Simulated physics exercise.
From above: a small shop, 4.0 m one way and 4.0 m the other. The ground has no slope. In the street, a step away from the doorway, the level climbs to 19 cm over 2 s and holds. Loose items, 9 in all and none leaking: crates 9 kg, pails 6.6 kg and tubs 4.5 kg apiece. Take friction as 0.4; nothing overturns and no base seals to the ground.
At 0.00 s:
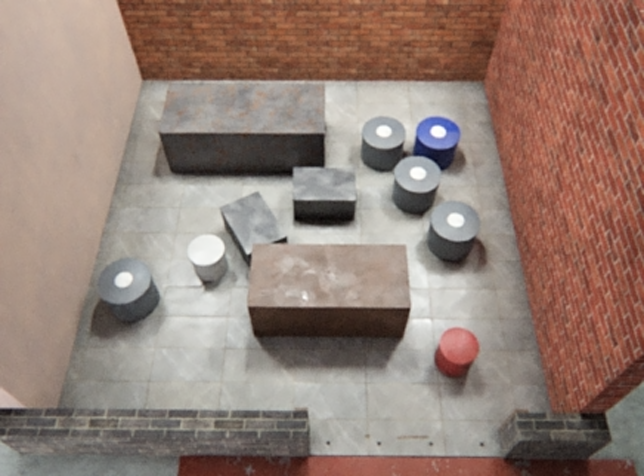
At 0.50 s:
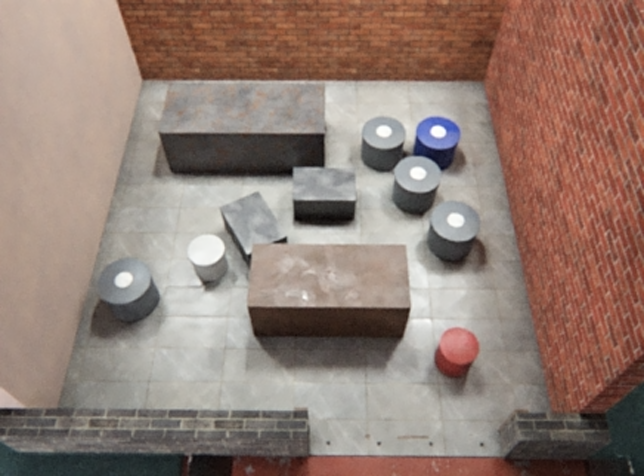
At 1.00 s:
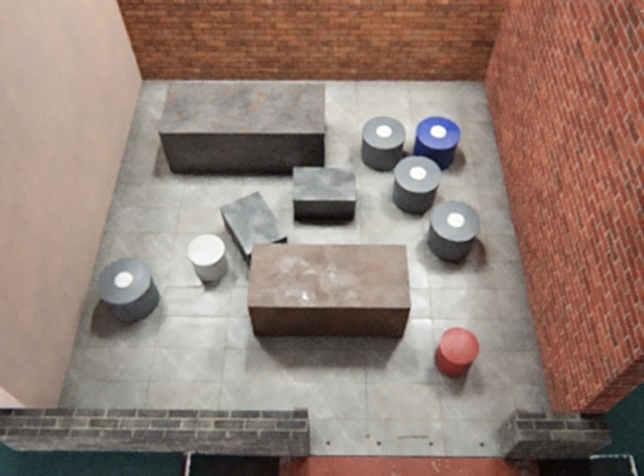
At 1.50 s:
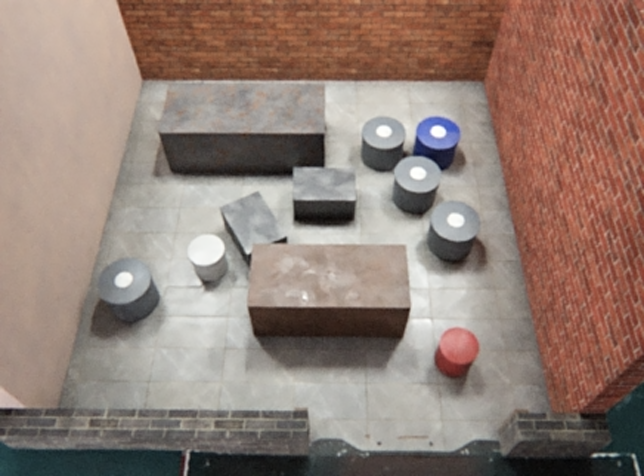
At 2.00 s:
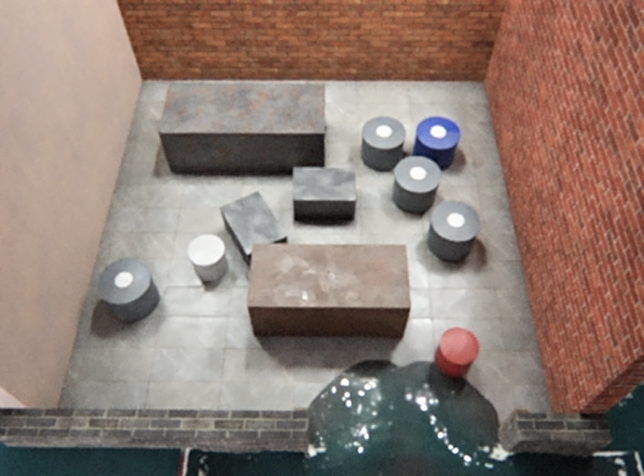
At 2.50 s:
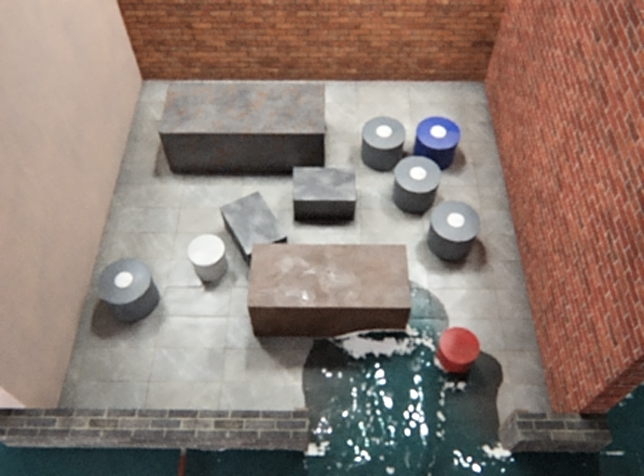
In a small brick-walled shop seen from above, dark water spread along the street outside, then came in through the doorway and around the red pail, while the tubs and pails stayed put.
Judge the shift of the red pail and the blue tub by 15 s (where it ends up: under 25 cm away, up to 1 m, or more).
Red pail gets carried off; blue tub ends far away.
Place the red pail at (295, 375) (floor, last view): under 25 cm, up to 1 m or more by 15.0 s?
It travels far.
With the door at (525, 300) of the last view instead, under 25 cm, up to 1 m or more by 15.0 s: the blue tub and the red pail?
In that case the blue tub moves a short way, the red pail ends far away.
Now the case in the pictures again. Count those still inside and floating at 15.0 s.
I count 9.
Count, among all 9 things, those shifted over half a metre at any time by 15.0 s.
I count 9.
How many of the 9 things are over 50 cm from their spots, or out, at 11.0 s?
6 of them.
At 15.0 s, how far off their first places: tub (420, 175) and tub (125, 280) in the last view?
In that order: 30 cm, 350 cm.
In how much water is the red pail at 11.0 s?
Roughly 17 cm.
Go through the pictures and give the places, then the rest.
In the first picture, the red pail at (459, 345), on the bottom; the blue tub at (438, 132), on the bottom; 0.0 m2 under water; 0 of 9 have shifted.
In the second picture, the red pail at (459, 345) rests on the ground; the blue tub at (438, 132), on the bottom; water covers 0.0 m2; 0 of 9 have shifted.
In the third picture, the red pail at (459, 345) rests on the ground; the blue tub at (438, 132) rests on the ground; 0.0 m2 under water; 0 of 9 have shifted.
In the fourth picture, the red pail at (459, 345), on the bottom; the blue tub at (438, 132) rests on the ground; water covers 0.0 m2; 0 of 9 have shifted.
In the fifth picture, the red pail at (459, 345) rests on the ground; the blue tub at (438, 132) rests on the ground; water covers 0.6 m2; 0 of 9 have shifted.
In the sixth picture, the red pail at (460, 345) rests on the ground; the blue tub at (438, 132) rests on the ground; 1.2 m2 under water; 0 of 9 have shifted.
After 3.5 s the red pail is near (521, 286), 0.8 m from its start, aground; the blue tub is near (438, 132), 0.0 m from its start, aground; 0 afloat.
After 6.8 s the red pail is near (364, 78), 3.2 m from its start, afloat; the blue tub is near (288, 77), 1.7 m from its start, afloat; 6 afloat.
After 11.0 s the red pail is near (186, 87), 3.9 m from its start, afloat; the blue tub is near (163, 60), 3.1 m from its start, afloat; 8 afloat.
After 15.0 s the red pail is near (170, 180), 3.1 m from its start, afloat; the blue tub is near (140, 125), 3.0 m from its start, afloat; 9 afloat.
